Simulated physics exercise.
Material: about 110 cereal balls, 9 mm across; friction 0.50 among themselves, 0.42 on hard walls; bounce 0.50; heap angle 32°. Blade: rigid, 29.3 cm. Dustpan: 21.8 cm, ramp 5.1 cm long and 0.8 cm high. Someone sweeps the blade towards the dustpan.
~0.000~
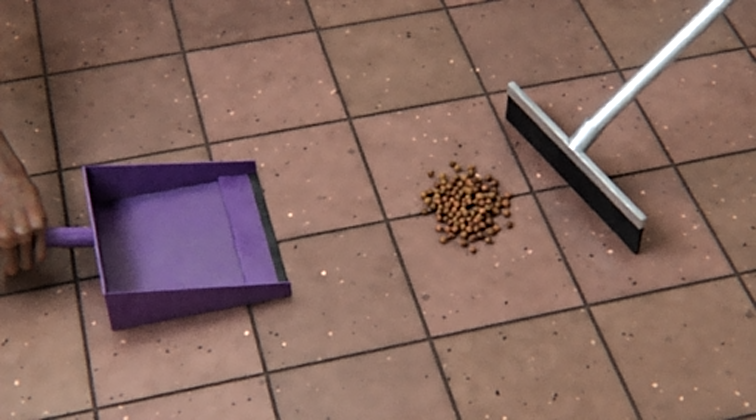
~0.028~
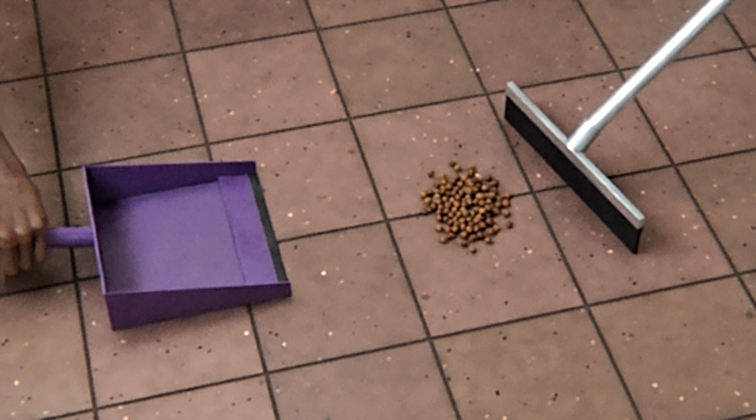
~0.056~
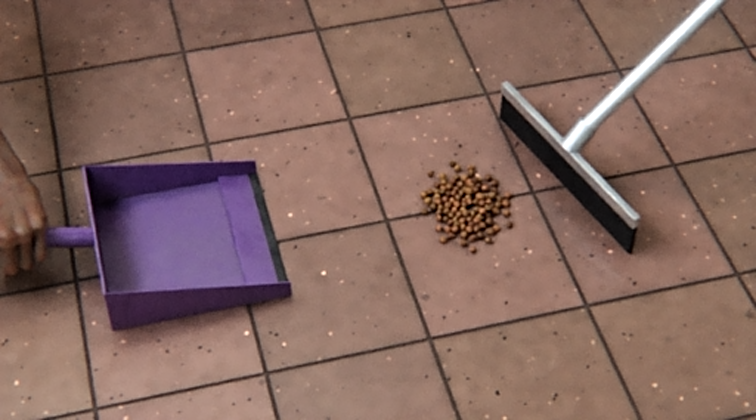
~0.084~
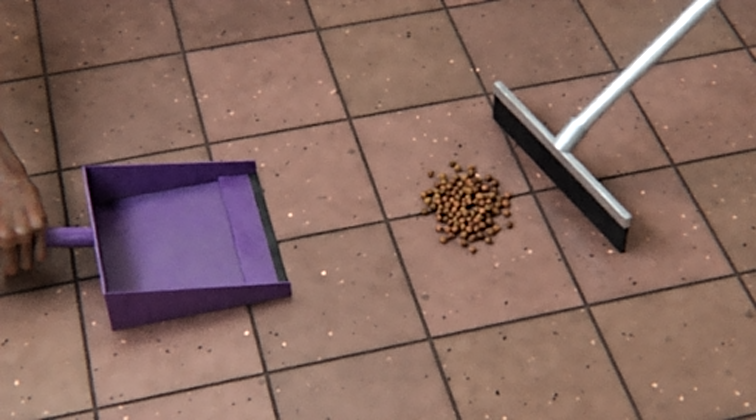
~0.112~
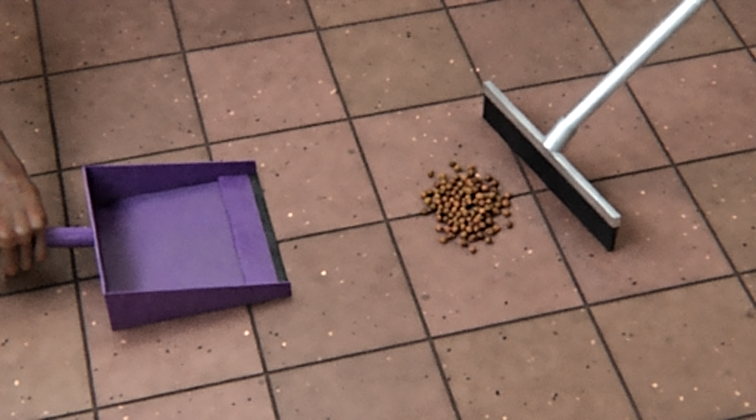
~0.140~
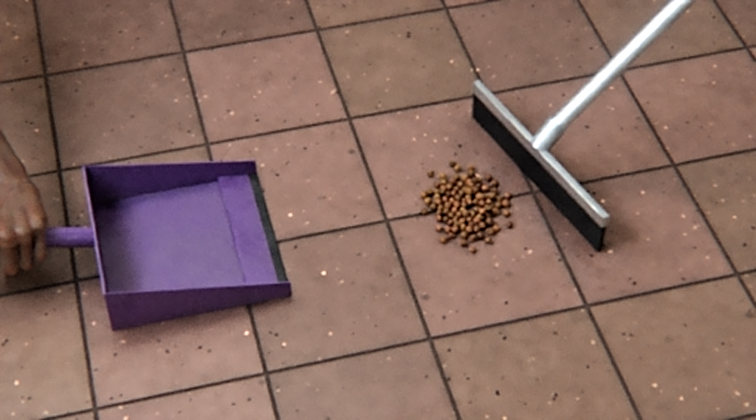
The video shows a squeegee-like blade on a pale handle sliding a short way left across brown floor tiles, nearing a still pile of small brown balls, while a hand at left holds a purple dustpan in place.
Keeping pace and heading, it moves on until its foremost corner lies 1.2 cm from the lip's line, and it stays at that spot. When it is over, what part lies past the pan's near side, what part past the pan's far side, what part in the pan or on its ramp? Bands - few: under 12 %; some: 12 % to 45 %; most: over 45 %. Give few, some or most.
Near side: Few, far side: Few, pan: Few.
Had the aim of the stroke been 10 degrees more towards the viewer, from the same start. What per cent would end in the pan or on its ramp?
Pan plus ramp: Some 0 %.
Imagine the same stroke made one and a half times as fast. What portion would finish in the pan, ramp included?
Then near 5 in a hundred.
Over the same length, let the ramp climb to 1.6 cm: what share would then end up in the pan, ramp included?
Estimate: About 0 in a hundred.
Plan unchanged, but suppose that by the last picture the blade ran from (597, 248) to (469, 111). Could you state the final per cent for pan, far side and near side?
That ends as pan 20, far 0, and near 50.
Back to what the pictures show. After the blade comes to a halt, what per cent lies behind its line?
Roughly 25 per cent of it.
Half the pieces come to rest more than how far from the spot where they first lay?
I'd say close to 20 cm.
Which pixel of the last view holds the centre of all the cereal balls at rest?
Somewhere around (314, 231) in the final frame.
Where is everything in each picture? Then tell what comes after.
Blade from (641, 223) to (512, 91), moved 0.0 cm, 0 of the pieces shifted so far; middle of the pieces at (464, 205); pan at (173, 251), in the first frame.
Blade from (639, 223) to (510, 91), moved 0.2 cm, 0 of the pieces shifted so far; middle of the pieces at (464, 205), in the second frame.
Blade from (634, 223) to (506, 90), moved 0.8 cm, 0 of the pieces shifted so far; middle of the pieces at (464, 205), in the third frame.
Blade from (626, 222) to (498, 90), moved 1.8 cm, 0 of the pieces shifted so far; middle of the pieces at (464, 205), in the fourth frame.
Blade from (615, 222) to (488, 90), moved 3.2 cm, 0 of the pieces shifted so far; middle of the pieces at (464, 205), in the fifth frame.
Blade from (603, 221) to (477, 89), moved 4.7 cm, 0 of the pieces shifted so far; middle of the pieces at (464, 205); pan at (173, 251). Its pace works out near 0.52 m/s, heading 19 degrees away from the viewer's side, in the sixth frame.
Then, at 0.44 s, middle of the blade 21 cm from the lip; 0 % over the lip, far side 0 %, near side 0 %.
After 0.64 s, middle of the blade 11 cm from the lip; 0 % over the lip, far side 0 %, near side 5 %.
After 0.95 s, middle of the blade 5 cm from the lip; 0 % over the lip, far side 5 %, near side 5 %.
In the end, at 1.2 s, near side 5 %, far side 5 %, pan 0 %, in front of the lip or behind the blade 90 %.
